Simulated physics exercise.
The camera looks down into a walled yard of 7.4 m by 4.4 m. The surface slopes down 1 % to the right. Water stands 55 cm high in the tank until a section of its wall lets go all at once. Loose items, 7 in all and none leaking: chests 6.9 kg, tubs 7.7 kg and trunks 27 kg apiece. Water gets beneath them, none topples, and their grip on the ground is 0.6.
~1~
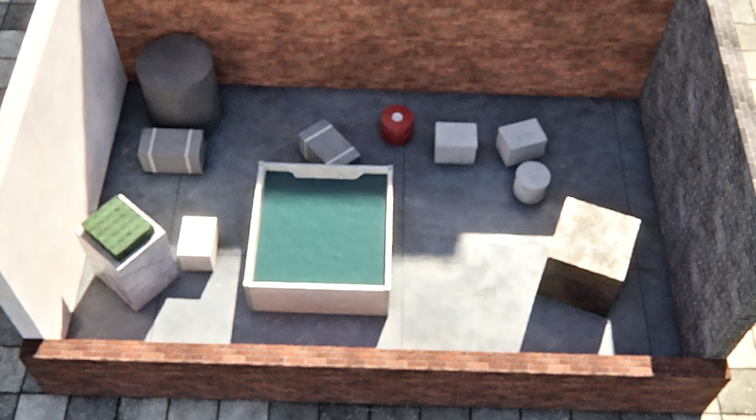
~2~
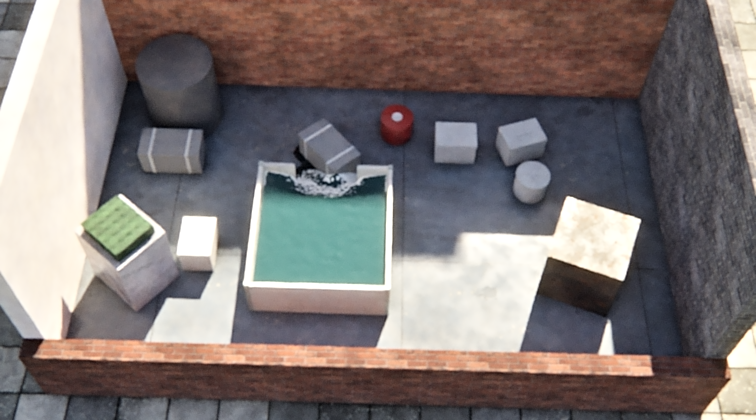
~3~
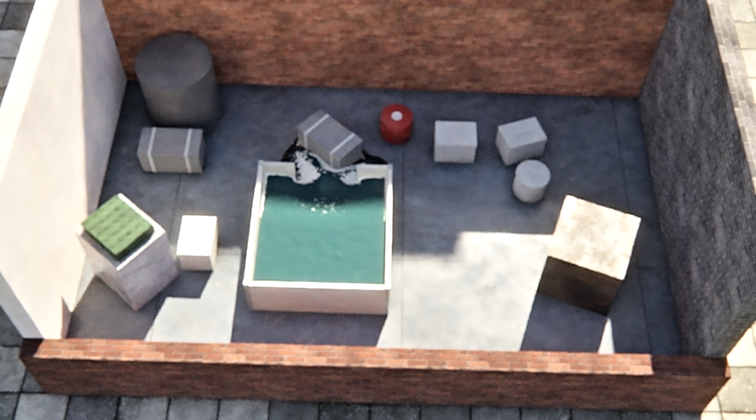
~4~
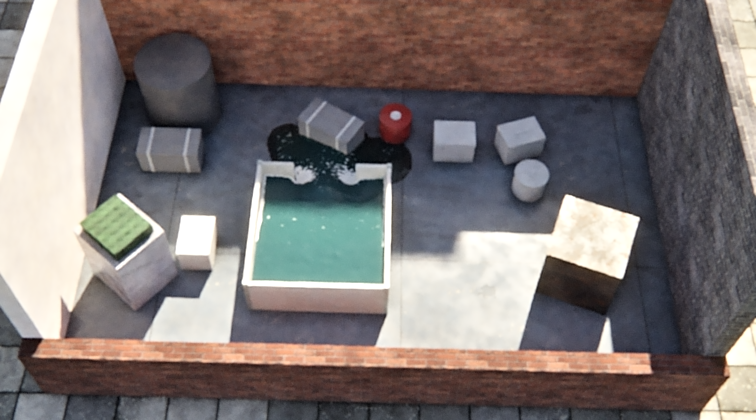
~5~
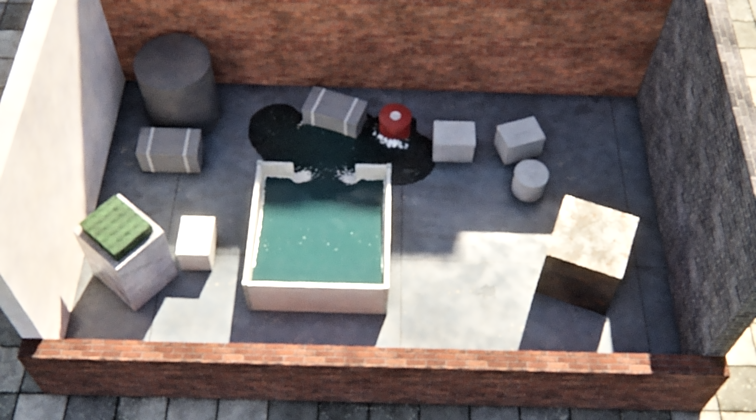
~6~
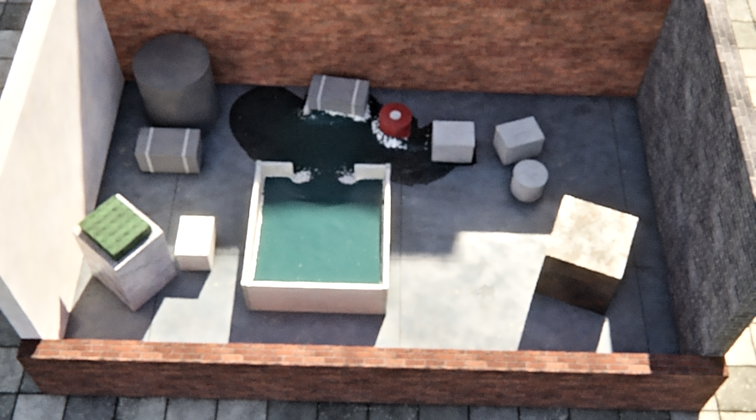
Water spills through a gap in the back rim of a pale square pool in a brick-walled yard seen from high above, the view staying still. Around it lie a strapped grey trunk behind, a red tub and pale boxes to the right, and a green-topped block at left. Dark water spreads across the floor, the trunk behind slides back toward the wall, turning slightly, and foam laps the unmoved red tub.
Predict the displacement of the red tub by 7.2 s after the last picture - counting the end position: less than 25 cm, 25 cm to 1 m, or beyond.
Red tub ends far away.
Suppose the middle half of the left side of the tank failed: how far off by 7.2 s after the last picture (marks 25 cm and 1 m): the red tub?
Then the red tub barely shifts.
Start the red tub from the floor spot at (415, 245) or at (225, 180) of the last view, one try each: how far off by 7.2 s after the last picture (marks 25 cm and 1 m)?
In that order: It holds its place; it gets carried off.
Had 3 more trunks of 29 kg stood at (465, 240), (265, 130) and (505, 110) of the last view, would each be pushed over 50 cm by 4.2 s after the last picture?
In that order: Less, more, over.
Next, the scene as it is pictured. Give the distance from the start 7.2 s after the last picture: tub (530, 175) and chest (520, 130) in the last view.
In that order: 0 cm, 300 cm.
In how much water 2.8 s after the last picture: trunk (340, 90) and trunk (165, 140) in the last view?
Roughly 10 and 4 cm.
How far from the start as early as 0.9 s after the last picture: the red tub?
Roughly 120 cm by then.
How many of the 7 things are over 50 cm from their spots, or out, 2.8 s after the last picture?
2 of them.
Then, 0.9 s after the last picture the red tub is near (463, 85), 1.1 m from its start, afloat; 2 afloat.
Then, 2.8 s after the last picture the red tub is near (636, 144), 3.3 m from its start, afloat; 2 afloat.
Then, 4.8 s after the last picture the red tub is near (599, 217), 3.1 m from its start, afloat; 3 afloat.
Then, 7.2 s after the last picture the red tub is near (548, 202), 2.4 m from its start, aground; 3 afloat.
